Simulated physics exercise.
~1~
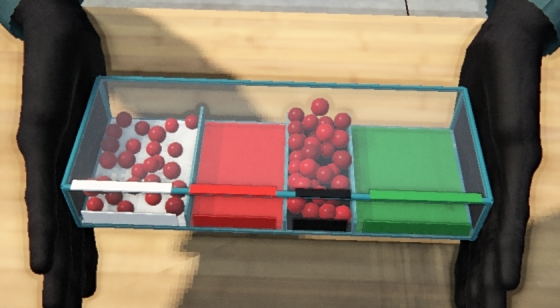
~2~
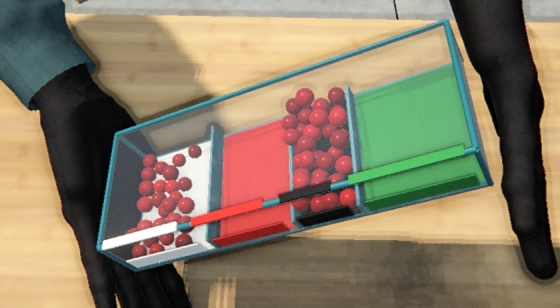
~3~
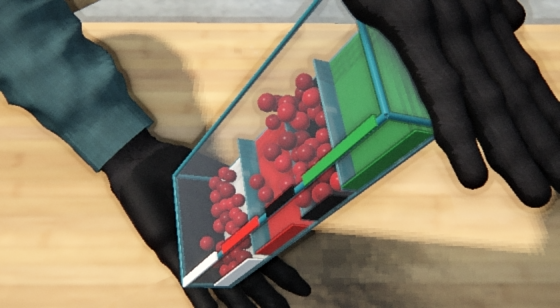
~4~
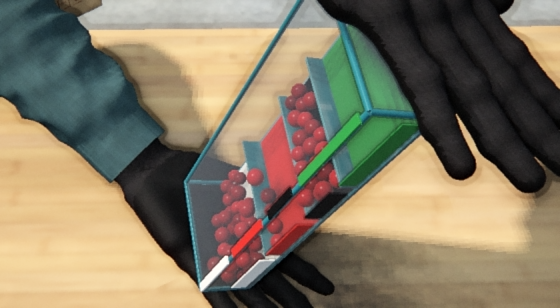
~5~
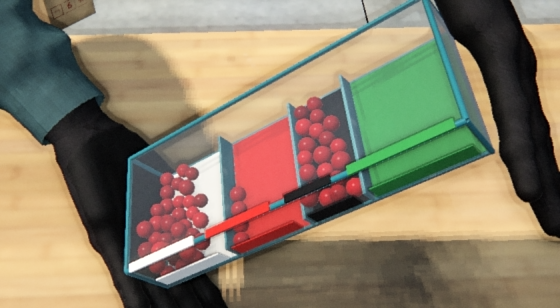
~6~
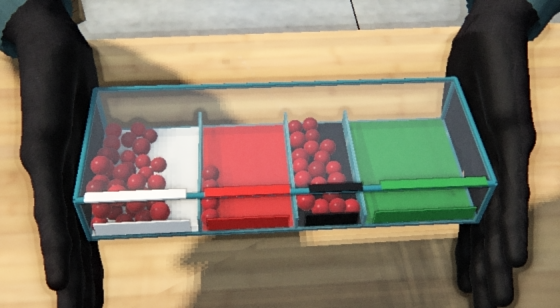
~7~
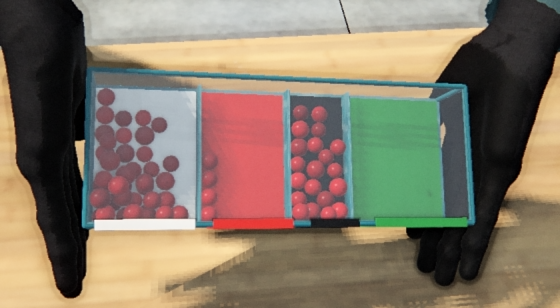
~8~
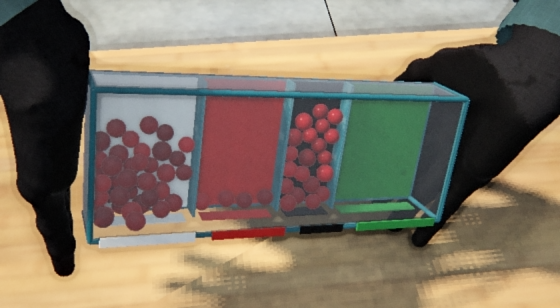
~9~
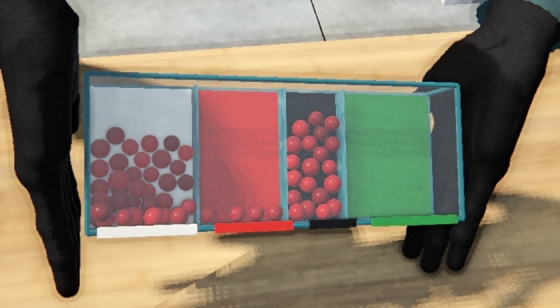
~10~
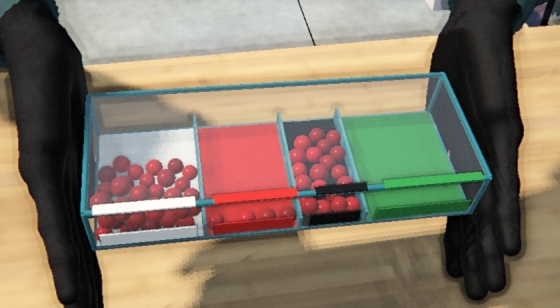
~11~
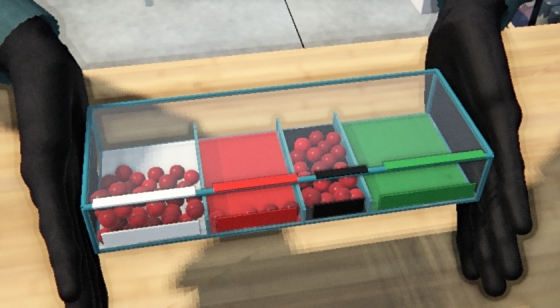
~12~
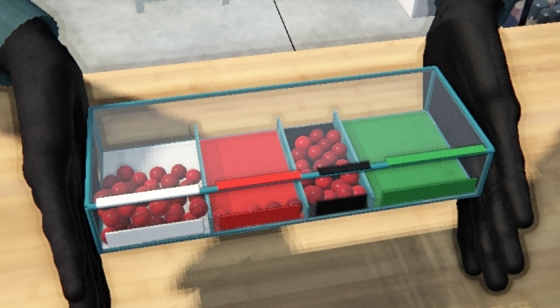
Black hands tilt a box of red balls left, then forward, and level it, green empty.
